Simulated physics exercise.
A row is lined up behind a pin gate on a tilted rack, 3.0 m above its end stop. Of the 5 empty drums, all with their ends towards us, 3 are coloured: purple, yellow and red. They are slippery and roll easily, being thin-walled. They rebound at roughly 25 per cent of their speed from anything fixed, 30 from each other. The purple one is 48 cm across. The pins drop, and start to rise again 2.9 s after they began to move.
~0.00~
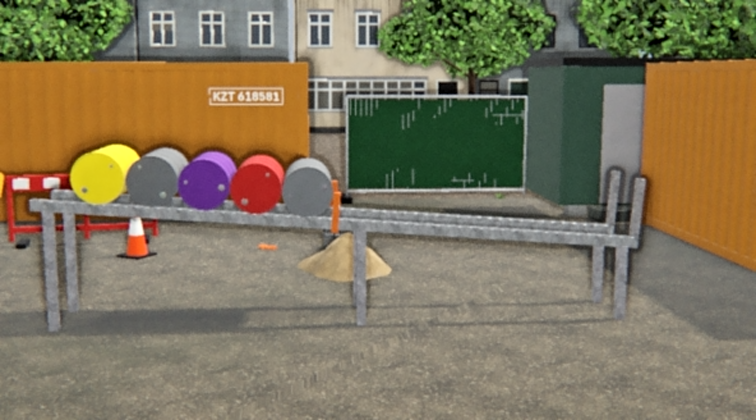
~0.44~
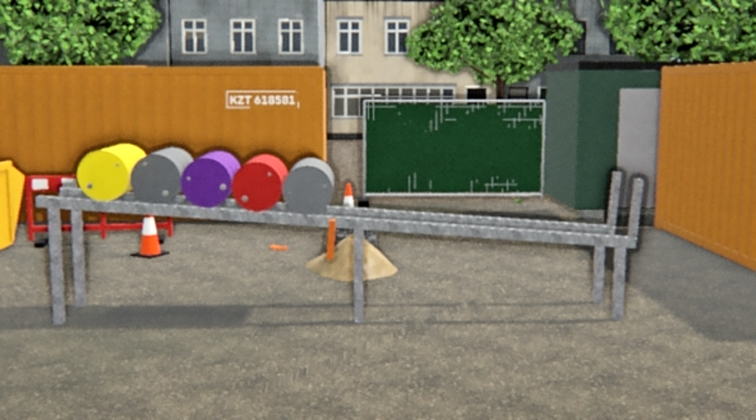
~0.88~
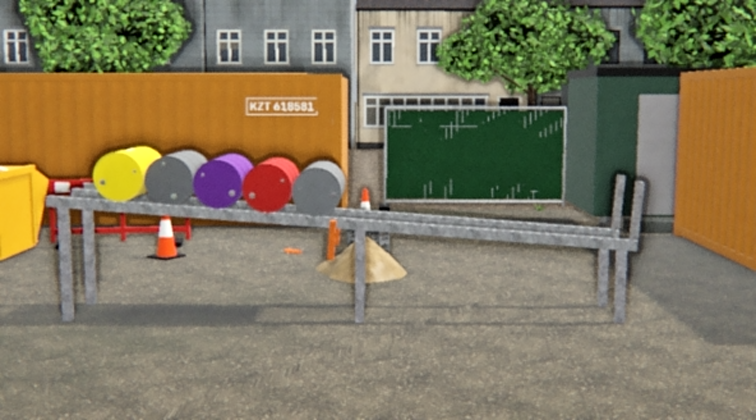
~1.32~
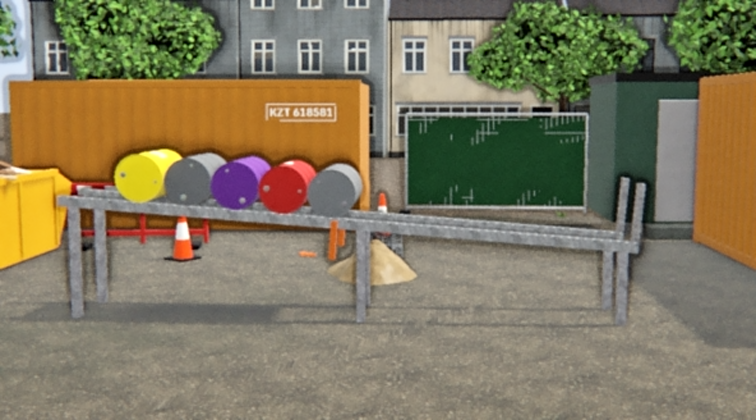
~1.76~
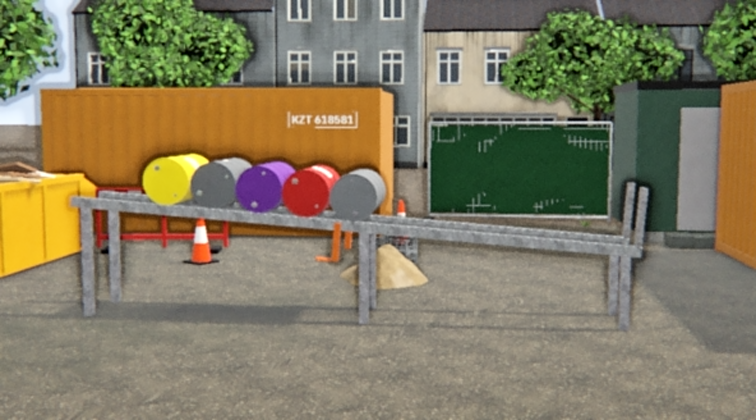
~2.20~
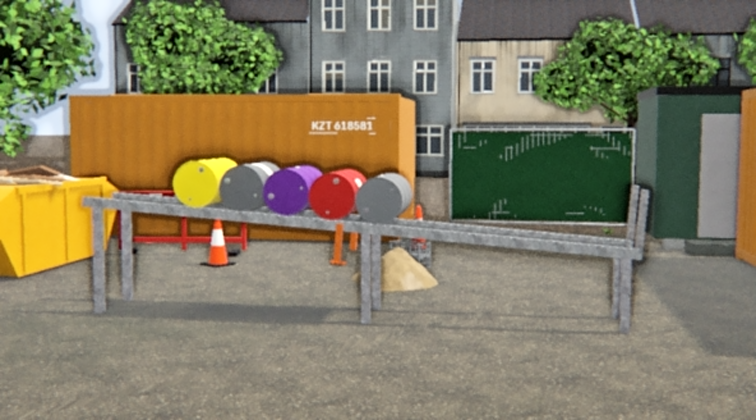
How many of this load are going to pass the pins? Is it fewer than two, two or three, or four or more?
Out of 5: Two or three.
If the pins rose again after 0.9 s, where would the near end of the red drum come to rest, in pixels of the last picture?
Near (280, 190).
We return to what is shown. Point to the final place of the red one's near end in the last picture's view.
Around (562, 217).
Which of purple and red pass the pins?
Purple gets through; red passes the pins.
By 2.5 s, purple is on the rails, 40 cm above the pins, rolling right; yellow is on the rails, 135 cm above the pins, rolling right; red is on the rails, 10 cm below the pins, rolling right; 2 of 5 have passed.
By 2.8 s, purple is on the rails, 15 cm above the pins, rolling right; yellow is on the rails, 115 cm above the pins, rolling right; red is on the rails, 30 cm below the pins, rolling right; 2 of 5 have passed.
By 3.2 s, purple is in the air, 15 cm below the pins, rolling right; yellow is on the rails, 80 cm above the pins, rolling right; red is on the rails, 65 cm below the pins, rolling right; 3 of 5 have passed.
Finally (6.0 s), purple is on the rails, 170 cm below the pins; yellow is on the rails, 75 cm above the pins; red is on the rails, 220 cm below the pins; 3 of 5 have passed.
